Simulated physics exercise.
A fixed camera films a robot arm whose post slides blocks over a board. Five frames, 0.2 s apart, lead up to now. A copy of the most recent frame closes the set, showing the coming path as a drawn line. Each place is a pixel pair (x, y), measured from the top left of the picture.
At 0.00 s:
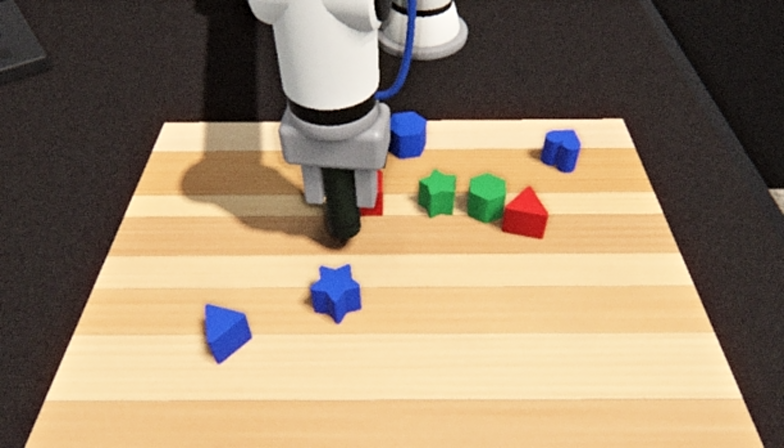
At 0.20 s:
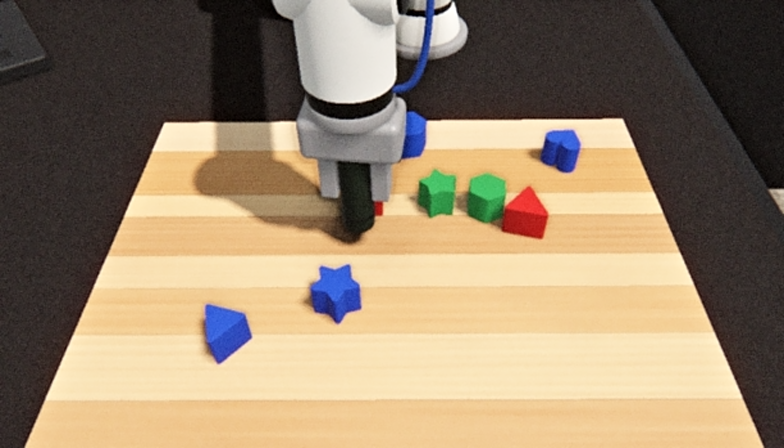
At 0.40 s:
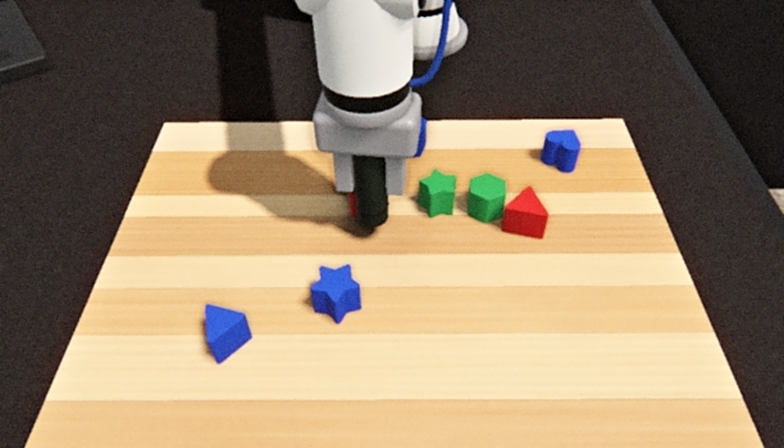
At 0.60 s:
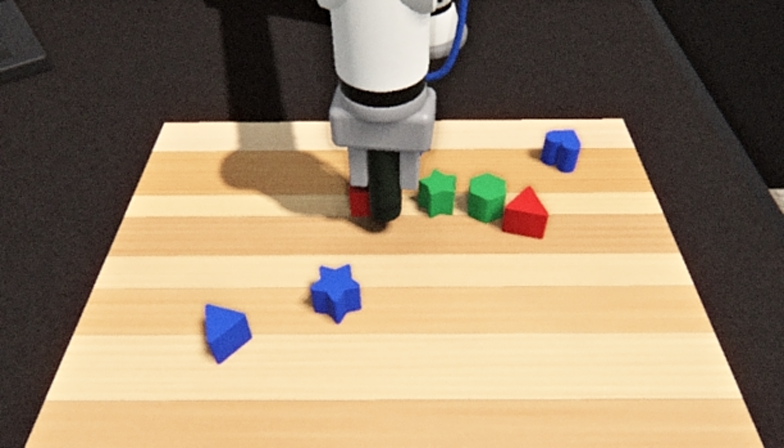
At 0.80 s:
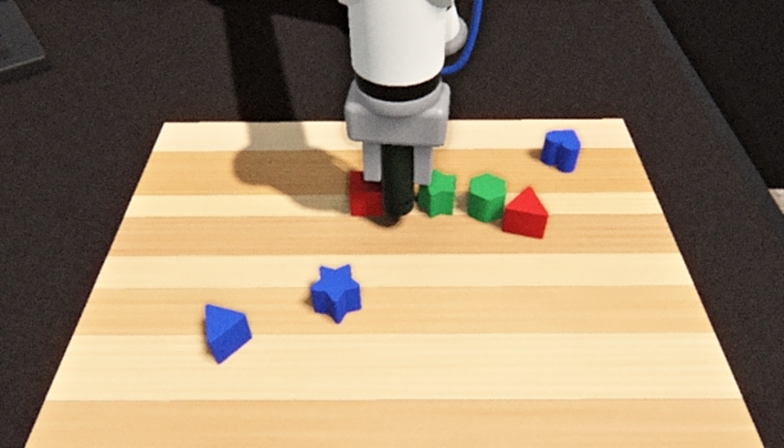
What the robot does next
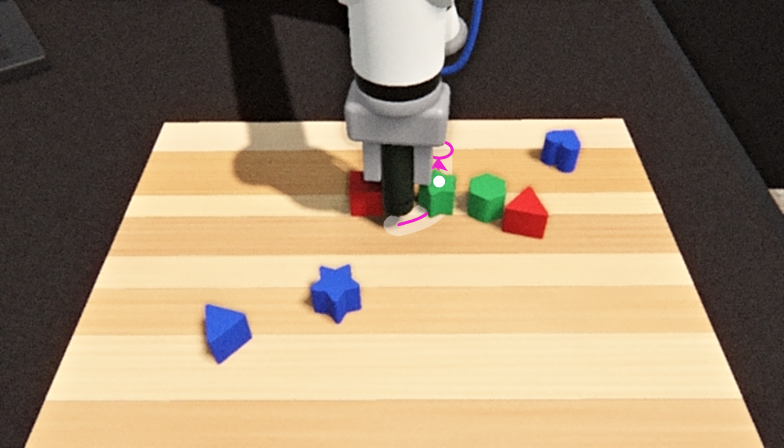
At the start, a white and grey robot arm holds its dark post in front of a partly hidden red block on a wooden board scattered with blue, green and red blocks. The arm moves a short way right and slightly back, passing the red block, while the blocks stay still.
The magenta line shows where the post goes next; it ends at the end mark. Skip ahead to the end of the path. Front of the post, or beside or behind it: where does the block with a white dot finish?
At the end of the path, the post has already lost the block with a white dot, which lies beside or behind it.
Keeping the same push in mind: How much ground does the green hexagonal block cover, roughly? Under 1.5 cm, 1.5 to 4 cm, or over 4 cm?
Verdict: Less than 1.5 cm.
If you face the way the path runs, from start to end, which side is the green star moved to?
Out to the right.
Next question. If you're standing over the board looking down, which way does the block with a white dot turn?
Its spin: Clockwise.
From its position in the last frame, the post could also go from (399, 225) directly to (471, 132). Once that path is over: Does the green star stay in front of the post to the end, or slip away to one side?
By the time the path ends, the green star has slid off to the side or behind.
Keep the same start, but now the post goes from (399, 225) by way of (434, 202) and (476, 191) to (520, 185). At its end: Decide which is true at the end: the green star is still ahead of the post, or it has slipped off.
I'd say it is still being pushed.
The drawn path runs from (399, 225) via (434, 206) and (438, 177), ending at (439, 149); the dot is on the green star.
The first path, step by step. One third of the way, post at (435, 187); green star at (459, 170); green hexagonal block at (493, 184), turned 15° clockwise.
Two thirds of the way, post at (439, 158); green star at (468, 158), turned 40° clockwise; green hexagonal block at (494, 184), turned 20° clockwise.
At the end, post at (440, 132); blue hexagonal block not moved; green star at (468, 158), turned 45° clockwise; green hexagonal block at (494, 184), turned 20° clockwise.
